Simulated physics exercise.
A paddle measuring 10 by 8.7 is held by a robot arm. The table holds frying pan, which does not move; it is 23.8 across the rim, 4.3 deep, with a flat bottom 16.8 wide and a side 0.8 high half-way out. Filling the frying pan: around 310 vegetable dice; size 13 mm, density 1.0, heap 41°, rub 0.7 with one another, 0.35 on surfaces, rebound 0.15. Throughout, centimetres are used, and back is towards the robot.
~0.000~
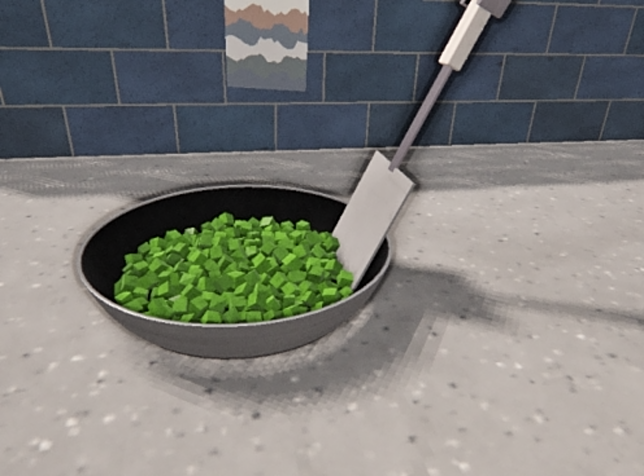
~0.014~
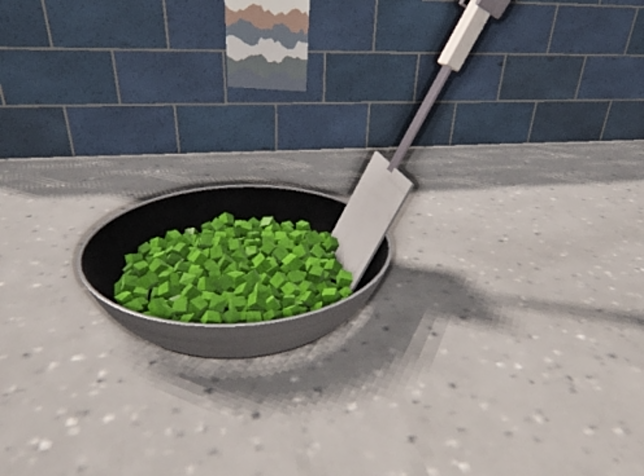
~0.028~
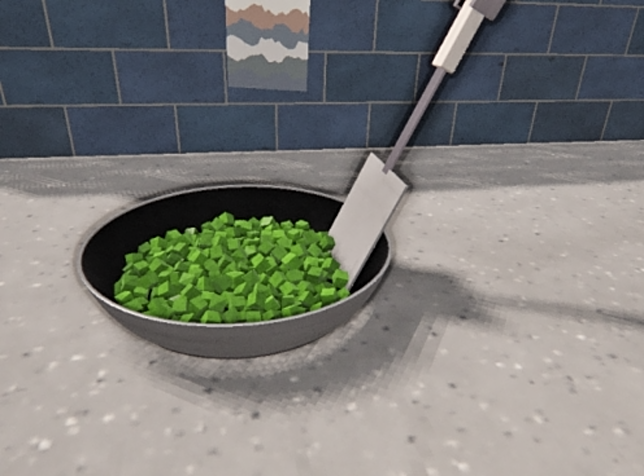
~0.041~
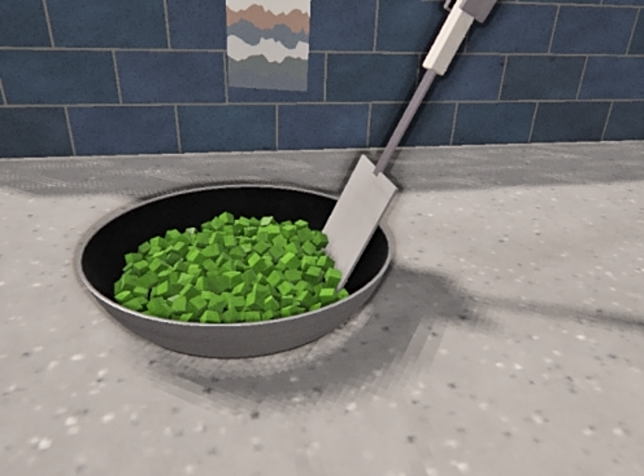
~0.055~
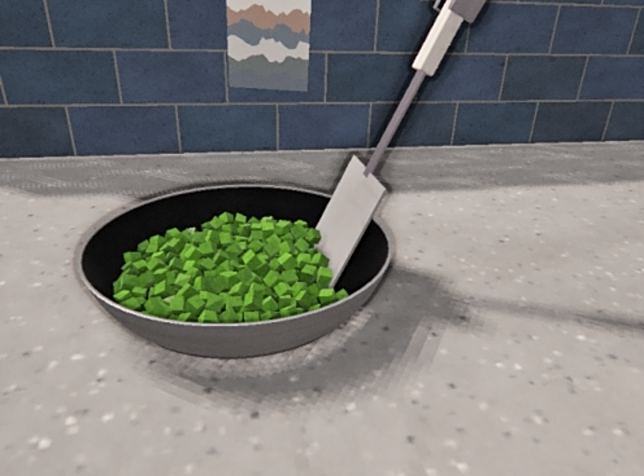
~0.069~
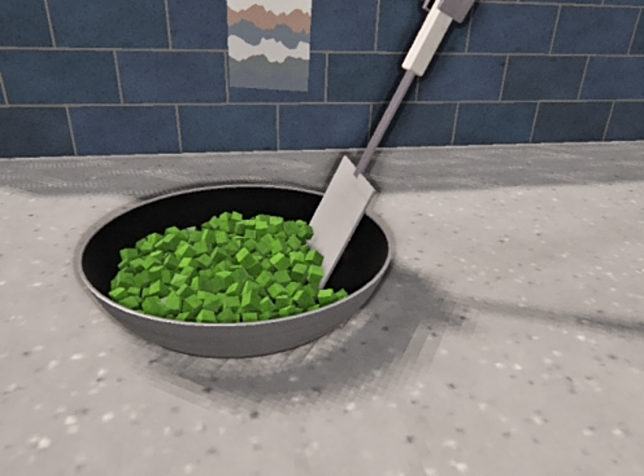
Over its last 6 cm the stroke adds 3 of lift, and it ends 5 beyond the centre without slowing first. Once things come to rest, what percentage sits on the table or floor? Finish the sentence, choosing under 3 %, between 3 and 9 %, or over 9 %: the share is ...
The share is between 3 and 9 %.
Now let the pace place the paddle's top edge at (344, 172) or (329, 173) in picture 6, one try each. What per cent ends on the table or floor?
First try around 15 %, second try around 25 %.
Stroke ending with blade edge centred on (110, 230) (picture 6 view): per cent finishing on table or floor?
I'd put it near 50 per cent.
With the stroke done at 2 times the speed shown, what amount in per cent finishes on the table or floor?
Around 25 percent would finish on the table or floor.
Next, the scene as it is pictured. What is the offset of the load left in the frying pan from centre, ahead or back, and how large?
Ahead, by around 5.0 cm.
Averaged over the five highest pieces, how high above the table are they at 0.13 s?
Roughly 5 cm.
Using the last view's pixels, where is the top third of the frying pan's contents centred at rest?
The middle lies somewhere around (135, 249).
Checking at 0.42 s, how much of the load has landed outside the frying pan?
Estimate: About 4 percent.
After 0.13 s, sloping 65°, highest piece 5 above the table; 311 in the frying pan.
After 0.19 s, sloping 65°, highest piece 6 above the table; 311 in the frying pan.
After 0.42 s, sloping 65°, highest piece 7 above the table; 295 in the frying pan, 15 on the table or floor, 1 on the blade or in flight.
After 1.47 s, sloping 65°, highest piece 7 above the table; 295 in the frying pan, 16 on the table or floor.
In the end, 295 in the frying pan, 16 on the table or floor. That is 5 % on the table or floor.
